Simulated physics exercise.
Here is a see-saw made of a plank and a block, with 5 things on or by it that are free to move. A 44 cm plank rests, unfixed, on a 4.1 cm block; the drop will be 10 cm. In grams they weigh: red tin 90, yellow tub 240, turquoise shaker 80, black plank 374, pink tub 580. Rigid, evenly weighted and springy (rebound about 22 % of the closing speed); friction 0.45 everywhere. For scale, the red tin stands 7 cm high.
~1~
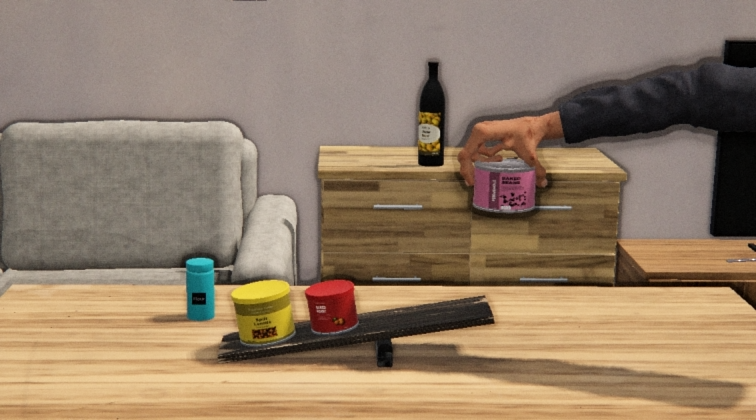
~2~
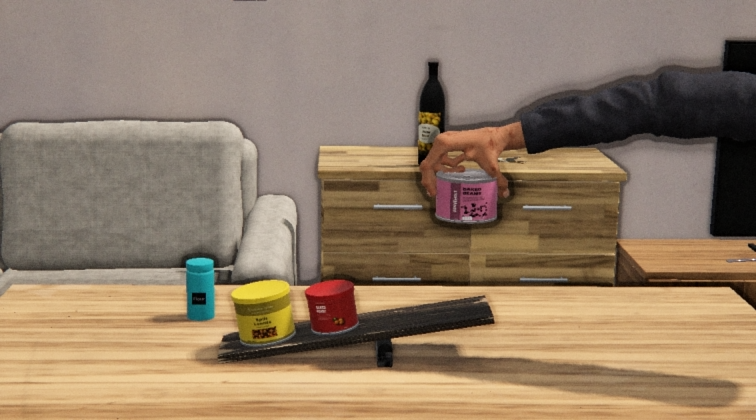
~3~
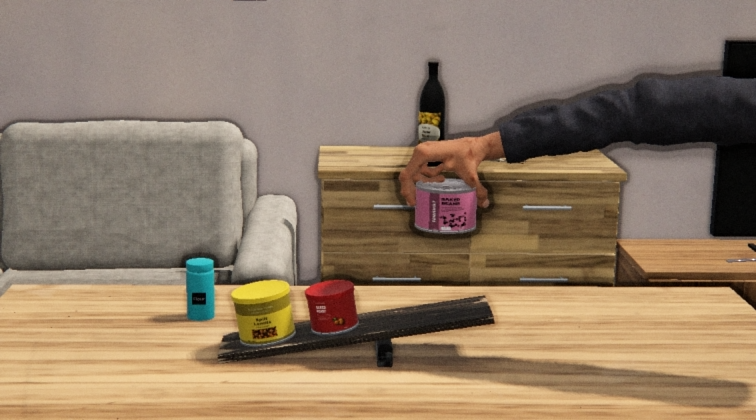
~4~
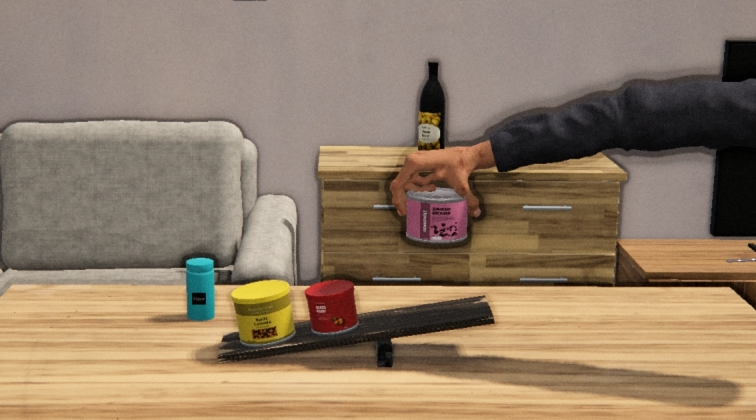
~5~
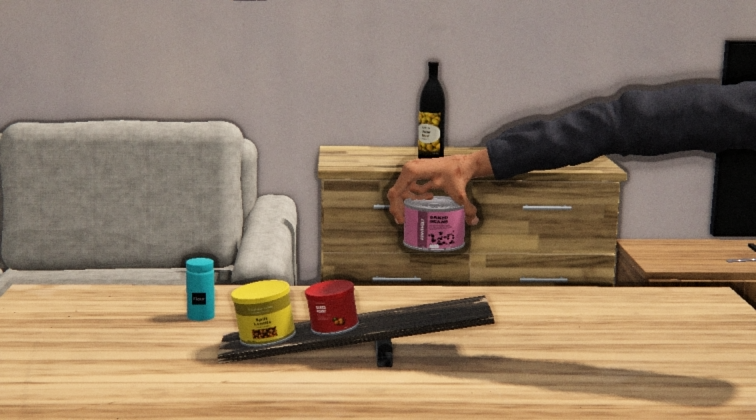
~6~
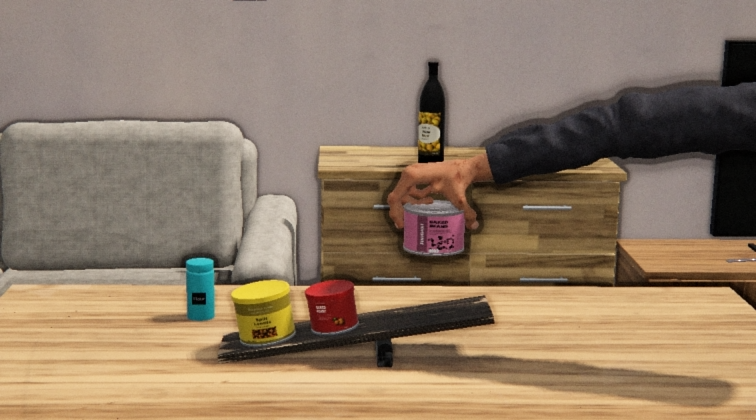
A hand carries a pink tub left and lowers it above the black plank's raised end.
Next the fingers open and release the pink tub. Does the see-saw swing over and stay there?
In the end the plank finishes with the same end low.
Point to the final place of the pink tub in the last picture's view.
At about (416, 296).
Then, 0.30 s past the last view, plank at 0°, tipped the other way; pink tub shifted 12 cm near (427, 301); yellow tub at 9° to upright; red tin at 9° to upright.
Then, 0.70 s past the last view, plank at 3°, tipped the other way; pink tub at 3° to upright near (428, 303); yellow tub at 12° to upright; red tin at 12° to upright.
Finally, plank at 9°, leaning as at the start; not toppled but over 4 cm from the start, pink tub; the other 4 still in place (within 4 cm). Final places as that camera would see them, pink tub near (416, 295). The plank lies as before.
